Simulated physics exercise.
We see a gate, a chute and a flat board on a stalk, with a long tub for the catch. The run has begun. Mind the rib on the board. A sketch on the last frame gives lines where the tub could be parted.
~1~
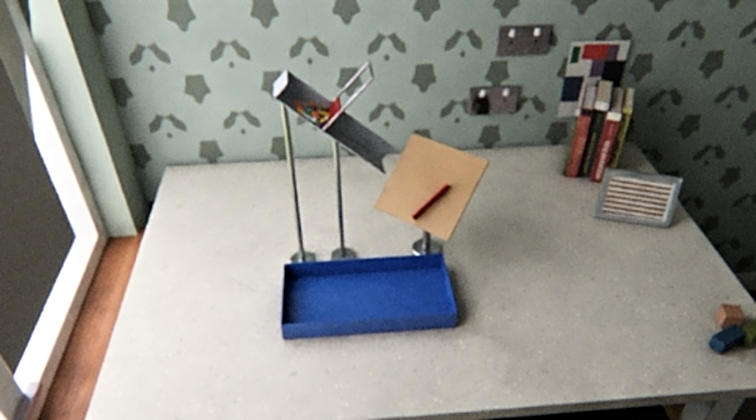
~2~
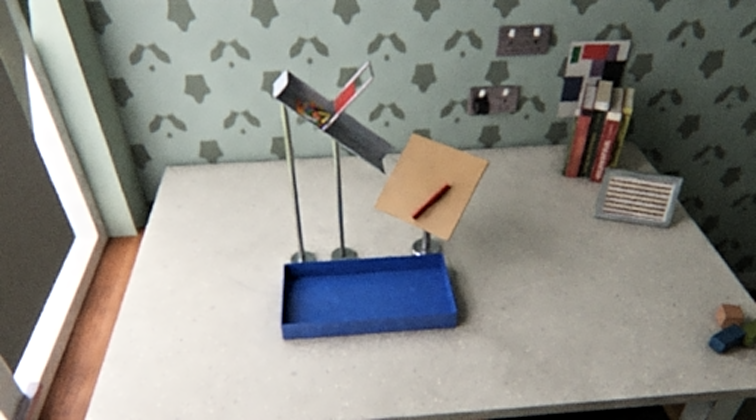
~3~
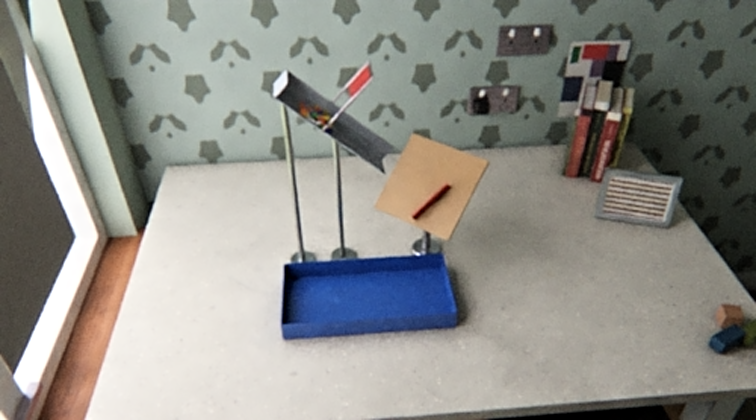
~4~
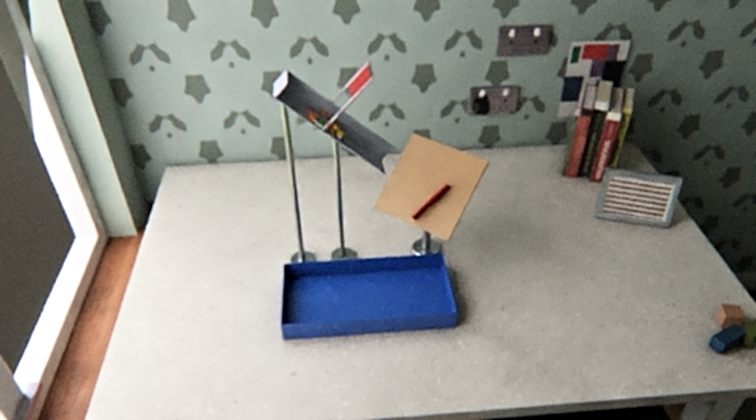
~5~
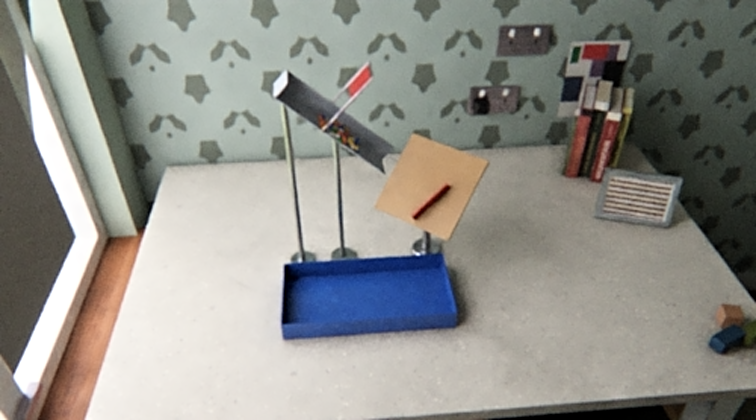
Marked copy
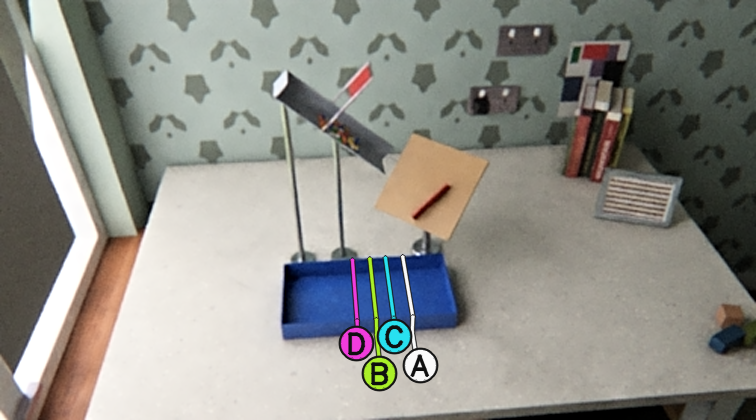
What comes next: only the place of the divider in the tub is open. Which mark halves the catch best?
C is best.
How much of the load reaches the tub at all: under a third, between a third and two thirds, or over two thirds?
Over two thirds.
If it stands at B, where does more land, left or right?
More lands on the right.
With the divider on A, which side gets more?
Left.
On the marked copy, line A crosses the front rim at (412, 316); line B crosses the front rim at (376, 318); line C crosses the front rim at (393, 317); line D crosses the front rim at (356, 320).
Choosing A, of what is caught, all on the left of the divider, none on the right.
Choosing B, of what is caught, a stray few on the left of the divider, nearly all on the right.
Choosing C, of what is caught, about half on the left of the divider, about half on the right.
Choosing D, of what is caught, a stray few on the left of the divider, nearly all on the right.
